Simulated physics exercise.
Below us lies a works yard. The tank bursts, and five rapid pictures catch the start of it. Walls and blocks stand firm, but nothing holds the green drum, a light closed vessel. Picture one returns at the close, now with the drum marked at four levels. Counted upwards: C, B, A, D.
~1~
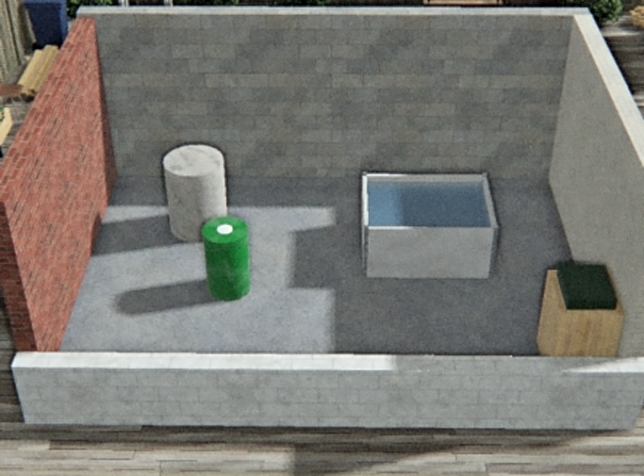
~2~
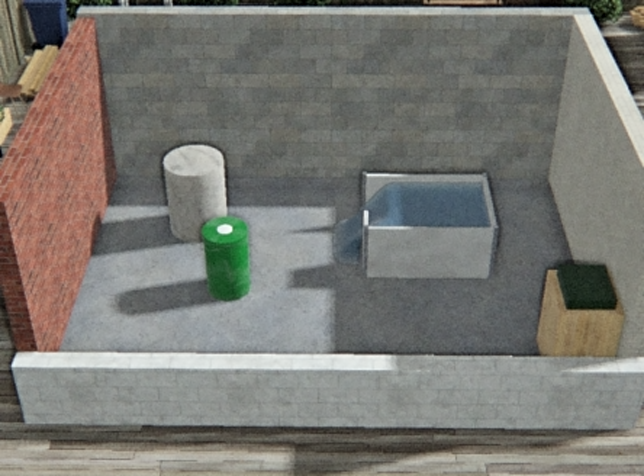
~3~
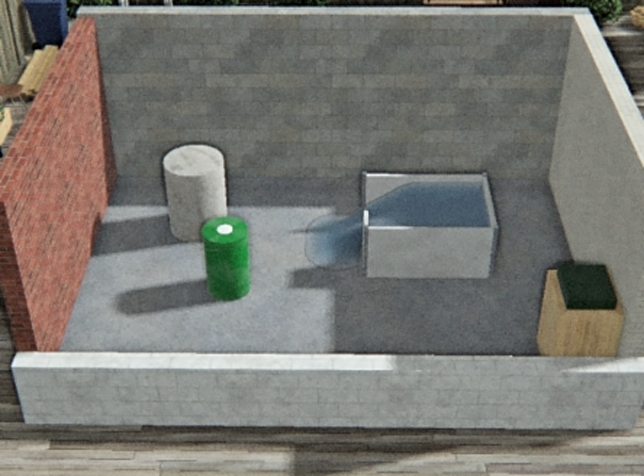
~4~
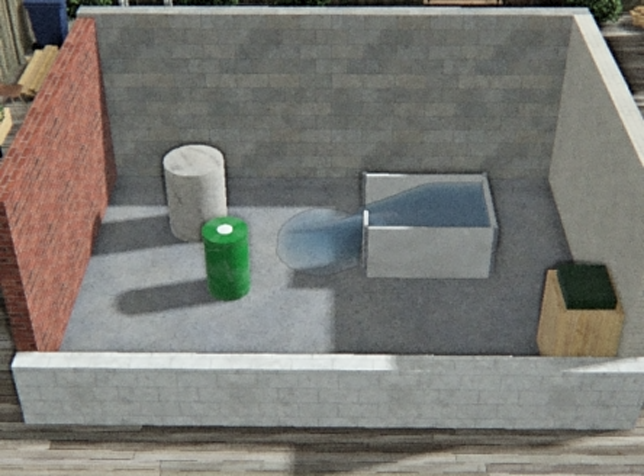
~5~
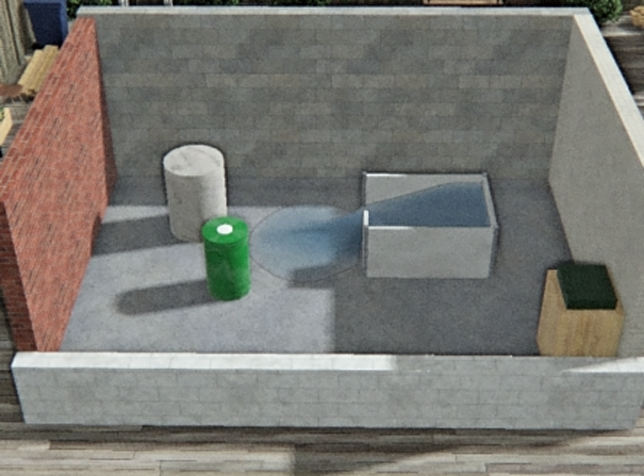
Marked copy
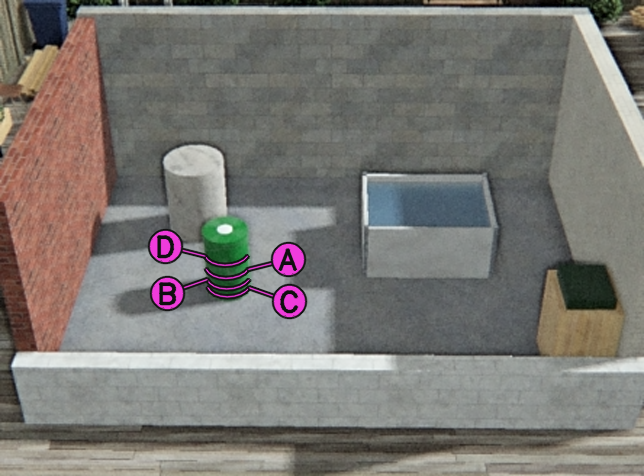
Water pours from the left side of the pale tank and spreads left across the ground.
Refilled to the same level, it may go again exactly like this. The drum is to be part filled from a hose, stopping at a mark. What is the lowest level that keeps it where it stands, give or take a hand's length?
Take B.
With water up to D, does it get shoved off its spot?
No, that is safe.
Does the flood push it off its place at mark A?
No, that is safe.
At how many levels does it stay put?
Three.
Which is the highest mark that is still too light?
C it is.
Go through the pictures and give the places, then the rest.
In the first frame, lid of the green drum at (225, 230); tank full, its middle at (427, 206).
In the second frame, 1 % of the ground wet, in view closest to the drum at (343, 255).
In the third frame, 3 % of the ground wet, in view closest to the drum at (314, 253).
In the fourth frame, 5 % of the ground wet, in view closest to the drum at (294, 262).
In the fifth frame, lid of the green drum at (225, 230); 8 % of the ground wet, in view closest to the drum at (274, 268).
On the marked copy, A at (225, 278); B at (226, 288); C at (227, 296); D at (224, 265); from the bottom up C, B, A, D.
If A is chosen, it does not move.
If B is chosen, it does not move.
If C is chosen, it is pushed about twice its own width away.
If D is chosen, it does not move.
